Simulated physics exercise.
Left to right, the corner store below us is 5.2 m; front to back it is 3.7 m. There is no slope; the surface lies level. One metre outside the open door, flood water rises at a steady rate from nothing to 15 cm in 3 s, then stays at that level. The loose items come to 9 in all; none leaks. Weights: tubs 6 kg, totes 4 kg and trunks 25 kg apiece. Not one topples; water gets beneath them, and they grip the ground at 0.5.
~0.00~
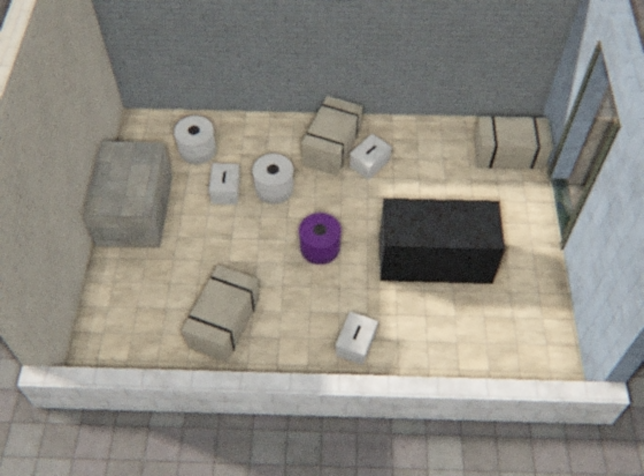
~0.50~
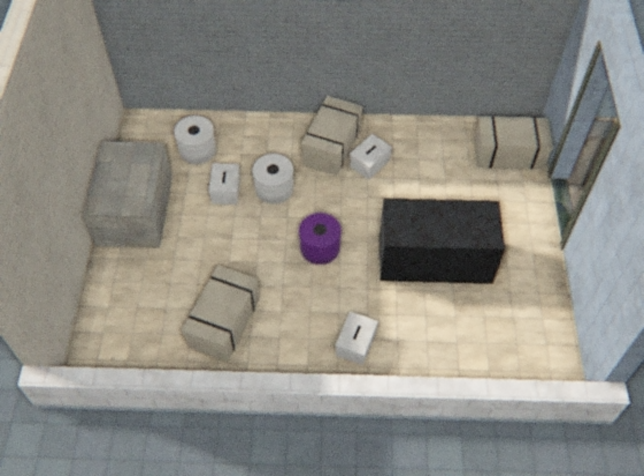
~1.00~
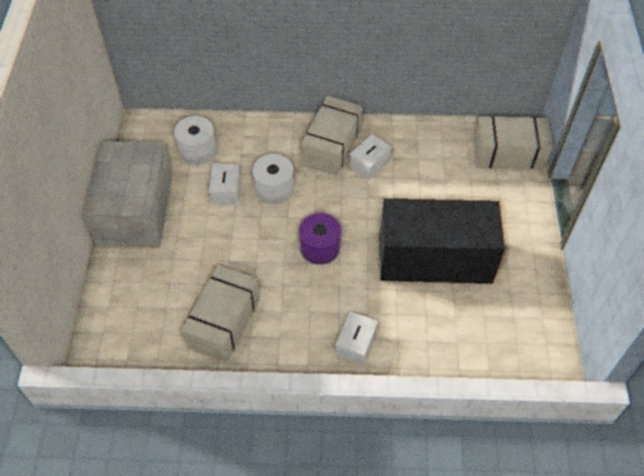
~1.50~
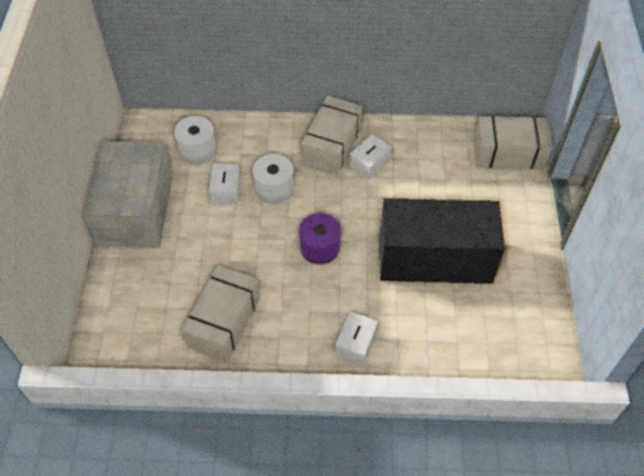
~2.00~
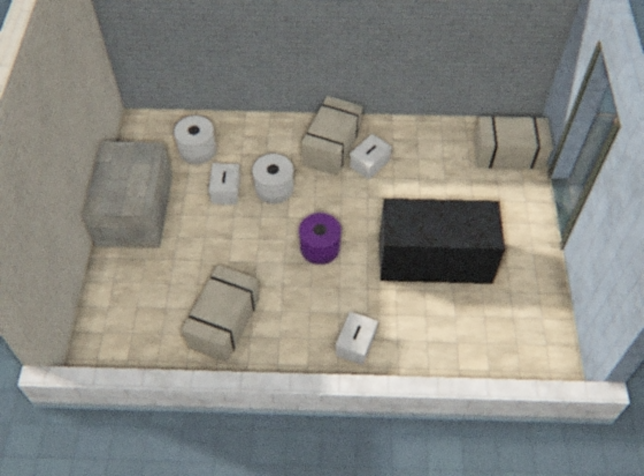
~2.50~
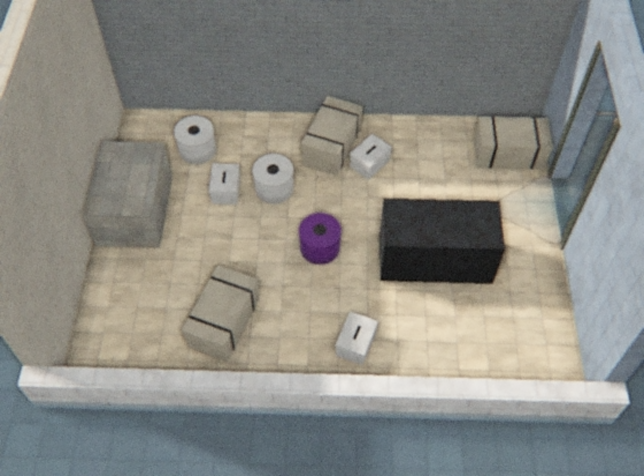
Water spreads across the paved ground outside a small walled room, turning it blue while the tiled floor inside looks dry, then a thin sheet slips in at the open doorway on the right. The purple tub, black block, strapped trunks and pale containers all stay where they are.
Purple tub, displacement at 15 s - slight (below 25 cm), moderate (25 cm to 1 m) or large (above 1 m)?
Moderate.
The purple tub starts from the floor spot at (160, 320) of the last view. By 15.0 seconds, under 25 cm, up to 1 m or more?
So it budges only slightly.
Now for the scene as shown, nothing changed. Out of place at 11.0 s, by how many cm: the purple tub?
By then it has shifted roughly 5 cm.
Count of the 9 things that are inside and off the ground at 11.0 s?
At that moment it comes to 4.
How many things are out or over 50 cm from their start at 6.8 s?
Result: 1.
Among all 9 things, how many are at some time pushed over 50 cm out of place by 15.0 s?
All told, that gives 5.
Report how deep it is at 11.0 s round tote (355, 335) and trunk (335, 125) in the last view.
Roughly 3 and 5 cm.
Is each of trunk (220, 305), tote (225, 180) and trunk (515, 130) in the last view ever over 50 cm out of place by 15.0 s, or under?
Well, in sequence it's smaller, farther, smaller.
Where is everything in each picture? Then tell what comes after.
The purple tub at (320, 230) rests on the ground; 0.0 m2 under water; 0 of 9 have shifted, in the first picture.
The purple tub at (320, 230), on the bottom; water covers 0.0 m2; 0 of 9 have shifted, in the second picture.
The purple tub at (320, 230) rests on the ground; water covers 0.0 m2; 0 of 9 have shifted, in the third picture.
The purple tub at (320, 230) rests on the ground; water covers 0.0 m2; 0 of 9 have shifted, in the fourth picture.
The purple tub at (320, 230) rests on the ground; 0.0 m2 under water; 0 of 9 have shifted, in the fifth picture.
The purple tub at (320, 230) rests on the ground; 0.4 m2 under water; 0 of 9 have shifted, in the sixth picture.
After 3.5 s the purple tub is near (320, 230), 0.0 m from its start, aground; 0 afloat.
After 6.8 s the purple tub is near (320, 230), 0.0 m from its start, aground; 1 afloat.
After 11.0 s the purple tub is near (317, 234), 0.1 m from its start, aground; 4 afloat.
After 15.0 s the purple tub is near (360, 267), 0.6 m from its start, afloat; 7 afloat.
